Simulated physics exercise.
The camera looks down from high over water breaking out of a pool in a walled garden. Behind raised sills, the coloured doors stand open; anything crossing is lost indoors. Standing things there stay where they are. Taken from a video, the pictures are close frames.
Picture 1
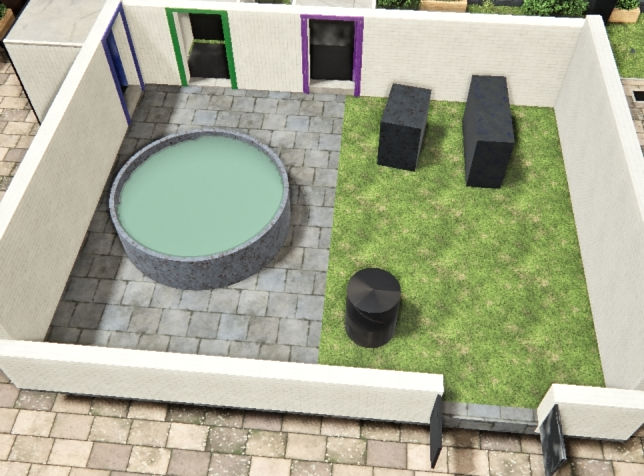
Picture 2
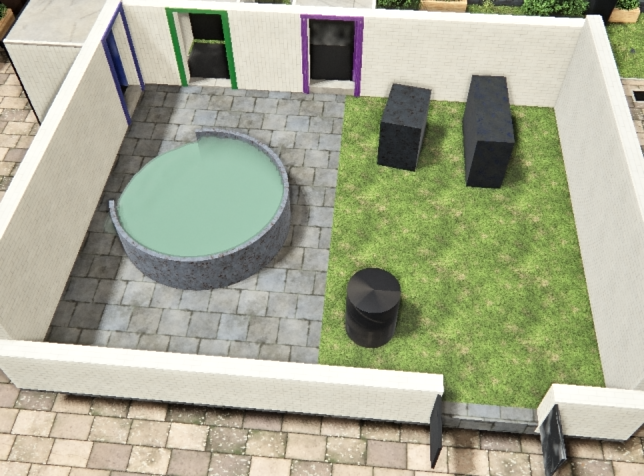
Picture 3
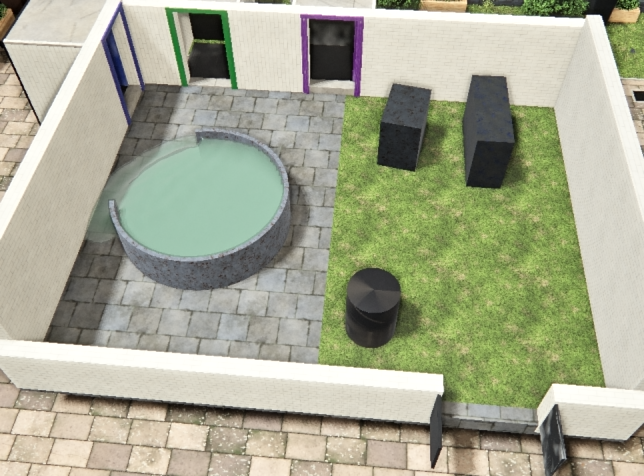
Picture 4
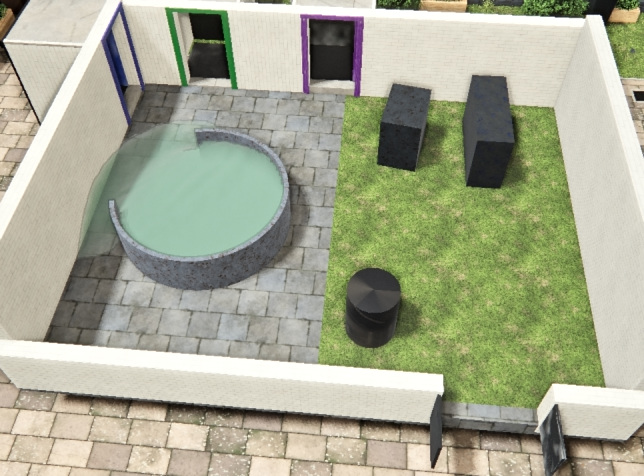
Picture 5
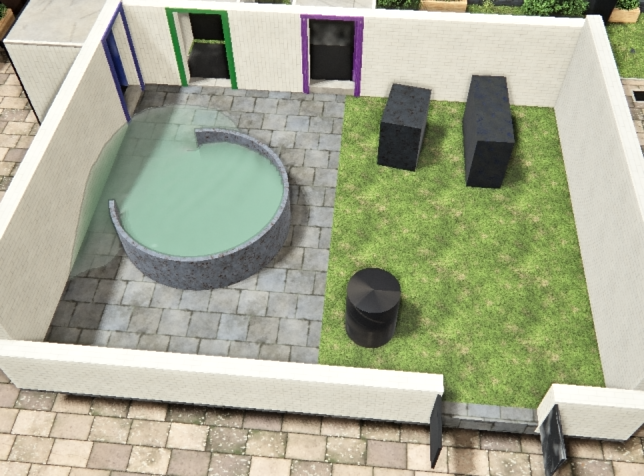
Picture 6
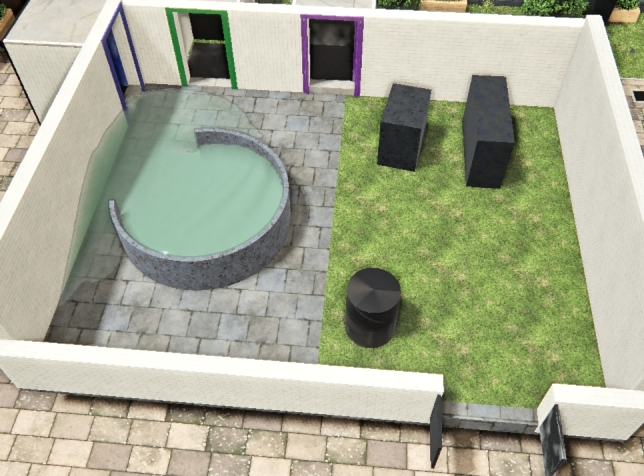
The clip shows a walled garden with a round pool whose back-left wall opens, letting pale green water pour out across the grey paving, spread against the left wall and reach toward the blue-framed doorway.
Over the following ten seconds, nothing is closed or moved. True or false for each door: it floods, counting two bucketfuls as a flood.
Blue door - true; green door - true; purple door - false.
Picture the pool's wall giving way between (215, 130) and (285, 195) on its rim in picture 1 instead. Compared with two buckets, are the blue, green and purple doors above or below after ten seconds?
At the doors, blue never reaches it, green crosses the line and purple crosses the line.
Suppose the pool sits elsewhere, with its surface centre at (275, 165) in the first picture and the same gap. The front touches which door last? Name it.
Door noted: The purple door.
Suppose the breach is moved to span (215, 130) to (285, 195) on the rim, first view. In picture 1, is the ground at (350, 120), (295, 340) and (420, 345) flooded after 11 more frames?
The first spot is swamped, the second spared, the third spared.
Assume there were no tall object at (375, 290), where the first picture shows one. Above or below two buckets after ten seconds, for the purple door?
My answer: The purple one remains beneath it.
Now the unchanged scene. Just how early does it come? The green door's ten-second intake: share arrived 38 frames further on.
About 85 per cent.
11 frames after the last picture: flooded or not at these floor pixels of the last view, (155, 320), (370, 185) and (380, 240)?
Lab note, in the order given: Wet through, unwetted, unwetted.
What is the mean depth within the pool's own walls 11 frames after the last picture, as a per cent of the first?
It comes to some 48 percent.
A moment on, water covers 20 % of the floor; the blue door under two buckets in, the green door under two buckets in, the purple door not reached.
Next, water covers 25 % of the floor; the blue door over two buckets in, the green door far over two buckets in, the purple door not reached.
Then, water covers 40 % of the floor; the blue door far over two buckets in, the green door far over two buckets in, the purple door wet at the sill, nothing in.
Later, water covers 75 % of the floor; the blue door far over two buckets in, the green door far over two buckets in, the purple door wet at the sill, nothing in.
In the end, water covers 100 % of the floor; the blue door far over two buckets in, the green door far over two buckets in, the purple door wet at the sill, nothing in.
